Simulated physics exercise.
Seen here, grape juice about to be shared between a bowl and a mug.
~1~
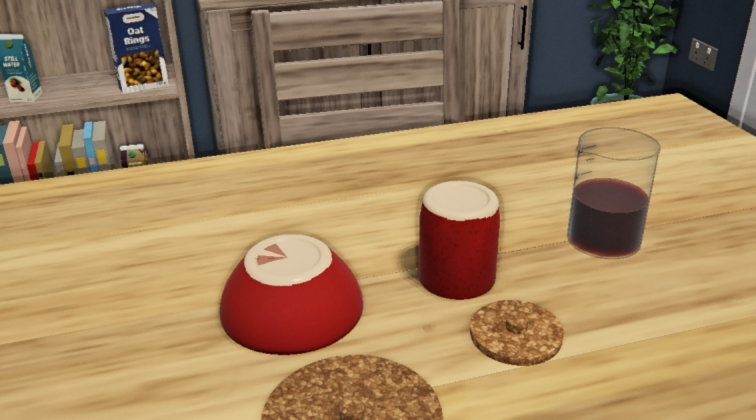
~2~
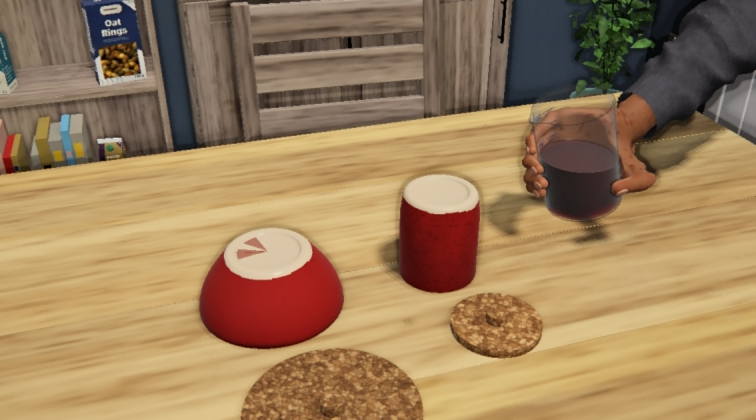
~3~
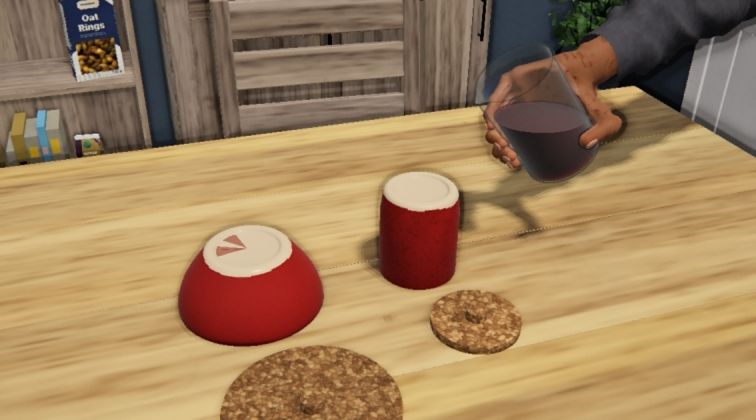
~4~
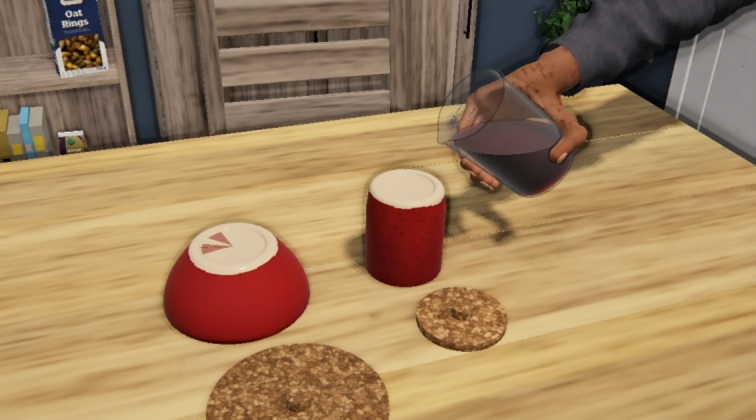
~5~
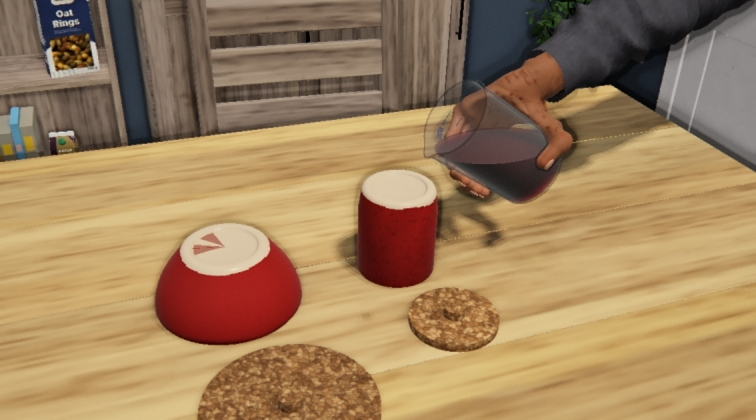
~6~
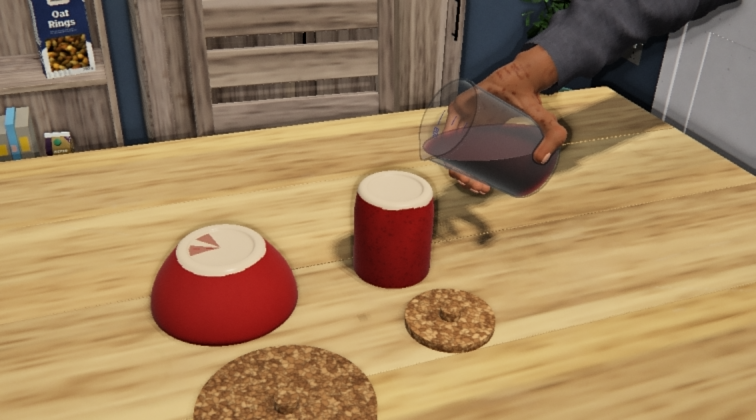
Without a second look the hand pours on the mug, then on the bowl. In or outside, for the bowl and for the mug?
The bowl sheds it on the top and the mug sheds it on the top.
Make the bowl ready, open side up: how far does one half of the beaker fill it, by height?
Roughly 35 per cent.
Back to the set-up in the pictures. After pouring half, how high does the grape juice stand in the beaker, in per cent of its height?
Roughly 25 per cent.
A moment on, it runs off the upturned base of the mug.
Further on, it runs off the upturned base of the bowl.
When it is over, the mug is empty, in a puddle; the bowl is empty, in a puddle.
